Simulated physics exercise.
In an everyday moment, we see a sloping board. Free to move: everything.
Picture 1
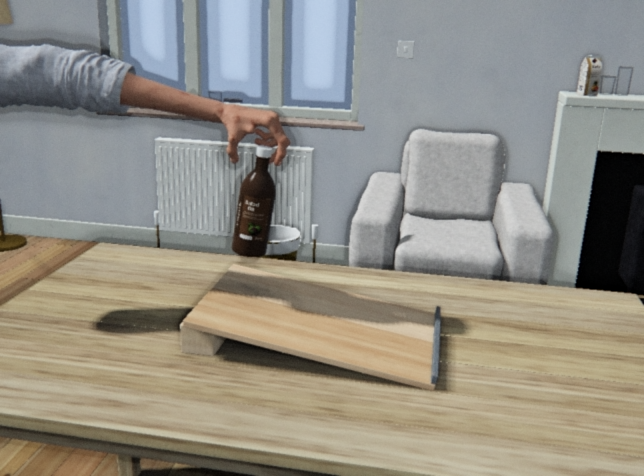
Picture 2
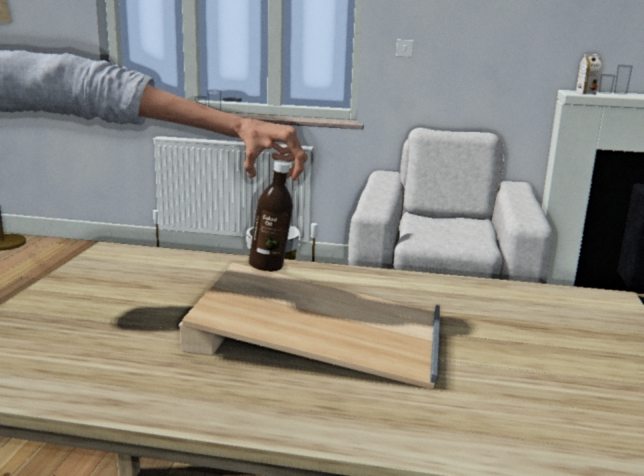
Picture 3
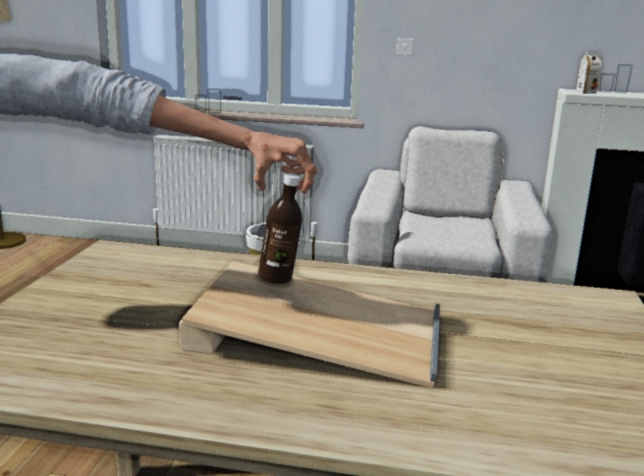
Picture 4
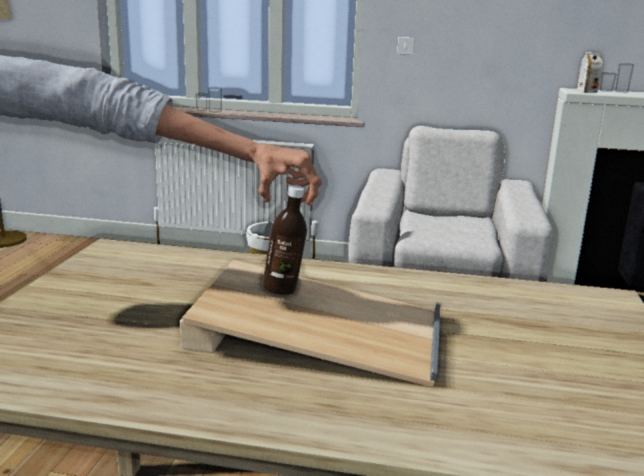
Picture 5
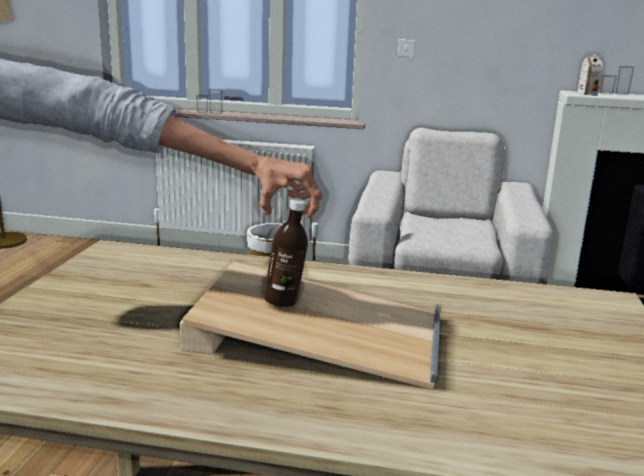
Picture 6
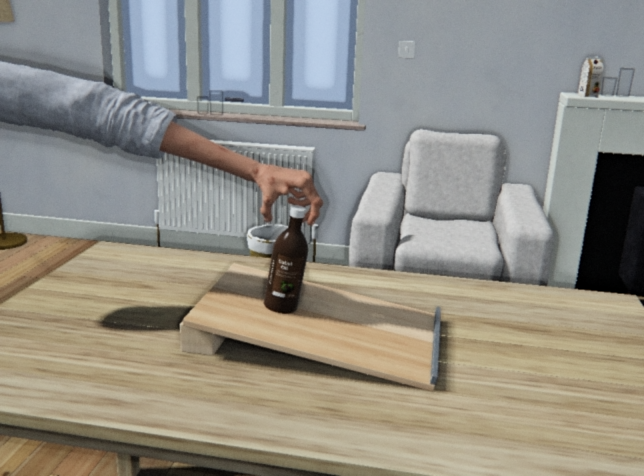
A hand lowers a brown bottle rightward and down onto a sloping wooden board.
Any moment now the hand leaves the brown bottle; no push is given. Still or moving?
Still.
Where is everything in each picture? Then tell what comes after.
On its way; brown bottle (257, 200), in the first frame.
On its way; brown bottle (274, 215), in the second frame.
On its way; brown bottle (283, 227), in the third frame.
On its way; brown bottle (288, 239), in the fourth frame.
On its way; brown bottle (289, 251), in the fifth frame.
In place under the hand; brown bottle (289, 258), in the sixth frame.
Then, 0.20 s past the last view, nothing moves.
Then, 0.40 s past the last view, brown bottle resting near (289, 259).
Finally, it is still in place. Final places as the last picture's camera would see them, brown bottle near (290, 259). The brown bottle stays where it is put.
